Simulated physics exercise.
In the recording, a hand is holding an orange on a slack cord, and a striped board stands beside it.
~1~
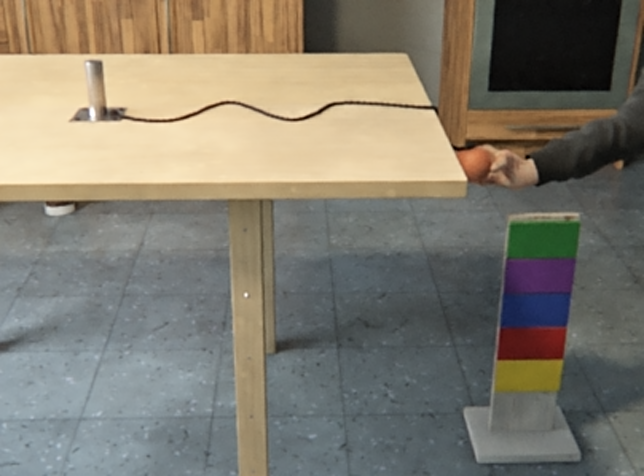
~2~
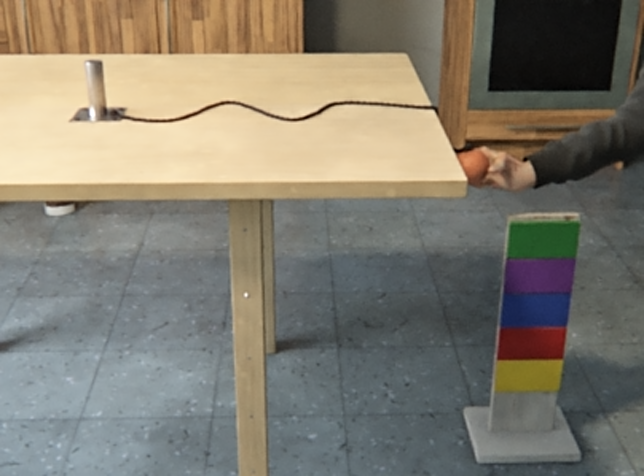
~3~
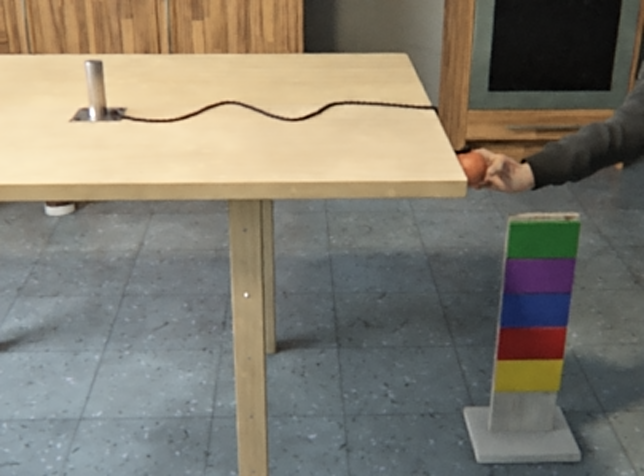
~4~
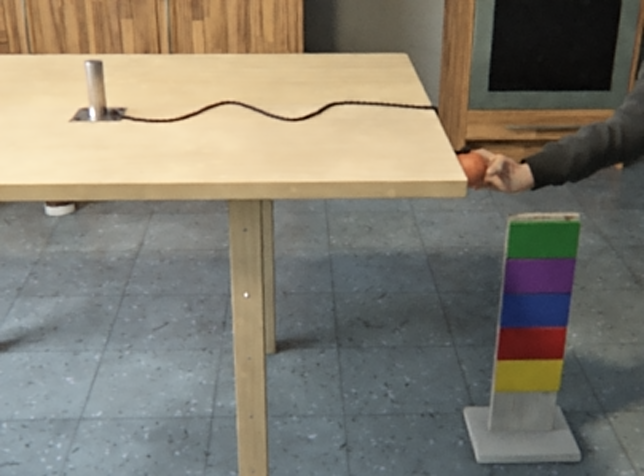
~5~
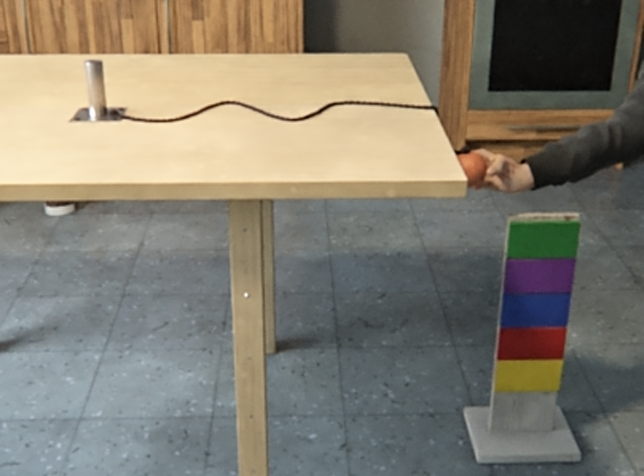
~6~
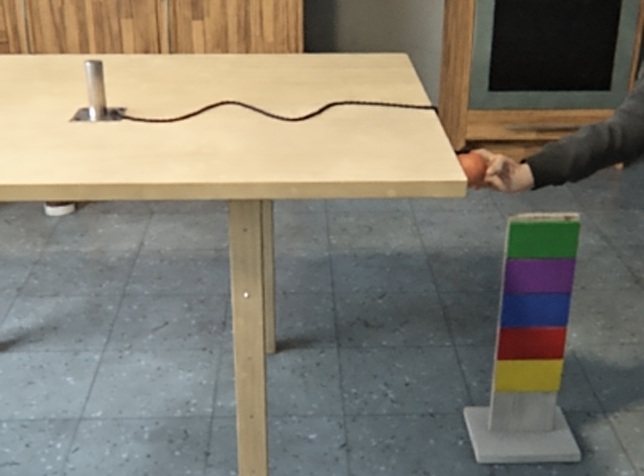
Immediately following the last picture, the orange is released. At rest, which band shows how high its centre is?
The purple band shows it.
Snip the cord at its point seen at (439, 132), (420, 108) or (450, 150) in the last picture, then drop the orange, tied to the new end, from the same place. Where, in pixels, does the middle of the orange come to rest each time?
The three tries give approximately (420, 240), (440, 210) and (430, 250).
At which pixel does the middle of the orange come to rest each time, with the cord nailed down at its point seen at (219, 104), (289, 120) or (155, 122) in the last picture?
That would be (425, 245) for the first, (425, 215) for the second and (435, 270) for the third.
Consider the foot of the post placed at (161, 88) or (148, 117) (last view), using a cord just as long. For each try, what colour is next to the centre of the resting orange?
It would be blue; blue.
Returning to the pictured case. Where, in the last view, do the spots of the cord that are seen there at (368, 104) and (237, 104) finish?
In that view they reach (435, 140) and (275, 111).
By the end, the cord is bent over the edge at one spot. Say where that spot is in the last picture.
Pixel (342, 103).
A little later, orange near (409, 256); level with green.
Next, orange near (446, 273); level with purple.
When it is over, orange near (435, 276); level with purple. At purple.
